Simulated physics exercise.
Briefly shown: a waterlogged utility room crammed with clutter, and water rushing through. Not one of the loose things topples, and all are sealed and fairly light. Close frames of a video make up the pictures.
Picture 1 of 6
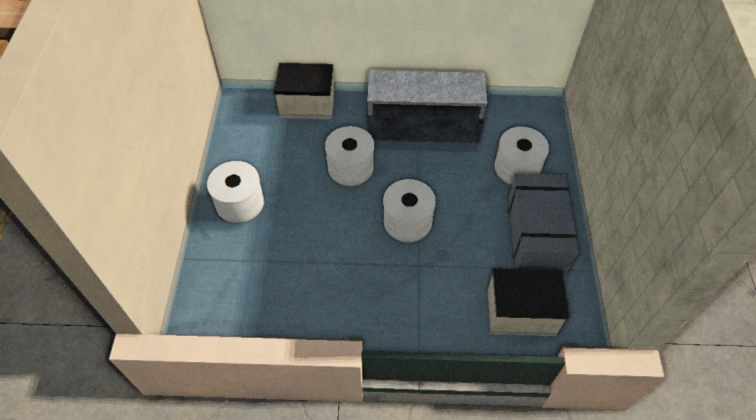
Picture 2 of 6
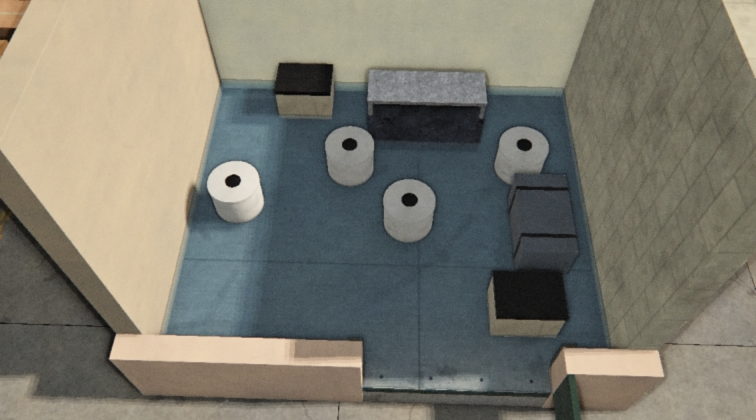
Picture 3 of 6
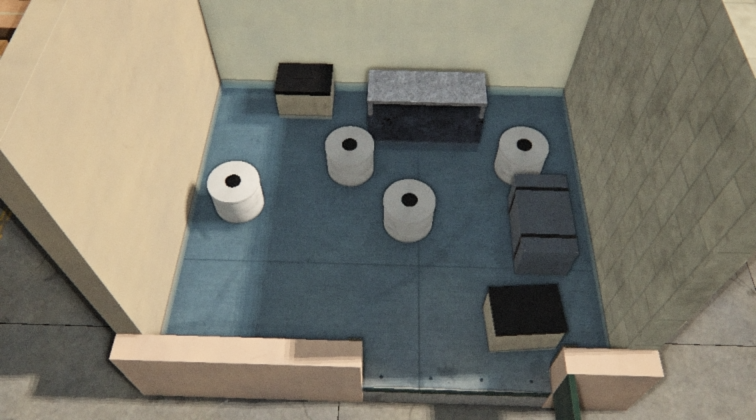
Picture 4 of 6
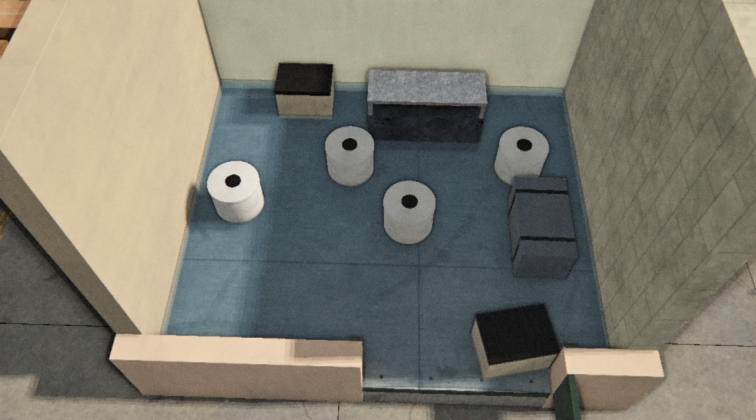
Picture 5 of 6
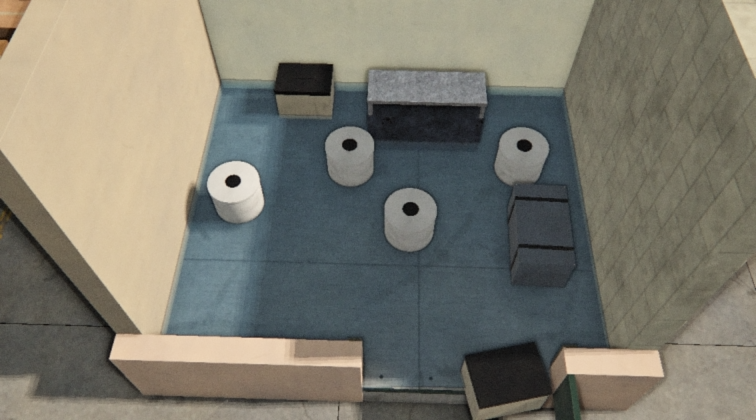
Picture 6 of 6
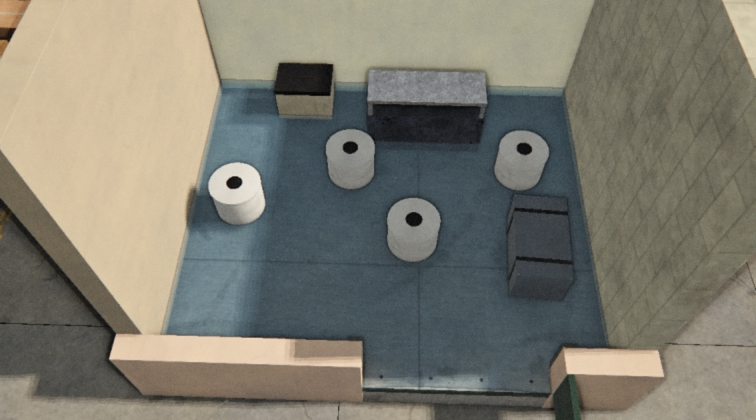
In the video, a green barrier at the front opening of a blue-floored room swings open, a black-topped box slides out through the gap, and a dark gray block and the central white cylinder shift slightly toward the front.
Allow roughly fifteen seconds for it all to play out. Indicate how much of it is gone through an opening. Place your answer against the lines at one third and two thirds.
It sits at or past the two-thirds line.
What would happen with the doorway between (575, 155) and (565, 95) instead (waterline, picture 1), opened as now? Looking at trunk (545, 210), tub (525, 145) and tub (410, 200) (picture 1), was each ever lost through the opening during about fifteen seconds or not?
Result by object, in the order asked: Flushed / flushed / flushed.
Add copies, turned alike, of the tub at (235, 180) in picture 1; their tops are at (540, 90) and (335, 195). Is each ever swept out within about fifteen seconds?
In the order listed: Held back, then flushed away.
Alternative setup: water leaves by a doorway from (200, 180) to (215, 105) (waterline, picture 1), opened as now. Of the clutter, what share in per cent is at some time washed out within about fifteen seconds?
I make it 60 per cent.
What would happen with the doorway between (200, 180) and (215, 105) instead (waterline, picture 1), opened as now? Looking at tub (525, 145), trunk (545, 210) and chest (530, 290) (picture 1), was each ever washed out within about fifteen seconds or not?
In that order: Inside, kept in, inside.
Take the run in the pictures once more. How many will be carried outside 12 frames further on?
I make it 3.
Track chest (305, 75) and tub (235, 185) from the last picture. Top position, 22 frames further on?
They should end up near (313, 116) and (299, 267) respectively.
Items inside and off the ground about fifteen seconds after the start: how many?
So that is 1.
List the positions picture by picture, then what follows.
A trunk at (545, 212) floats; a tub at (409, 200) floats; 0 of 7 have shifted, in the first frame.
A trunk at (545, 212) floats; a tub at (409, 200), afloat; 0 of 7 have shifted, in the second frame.
A trunk at (545, 212) floats; a tub at (409, 200) floats; 1 of 7 have shifted, in the third frame.
A trunk at (545, 215) floats; a tub at (410, 202) floats; 1 of 7 have shifted, in the fourth frame.
A trunk at (544, 223), afloat, close to its start; a tub at (411, 209) floats, close to its start; 3 of 7 have shifted, in the fifth frame.
A trunk at (543, 235), afloat, close to its start; a tub at (414, 220), afloat, close to its start; 3 of 7 have shifted, in the sixth frame.
A moment on, 1 of 7 are out; 6 afloat.
Next, 3 of 7 are out; 4 afloat.
Later, 3 of 7 are out; 4 afloat.
In the end, 5 of 7 are out; 1 afloat.
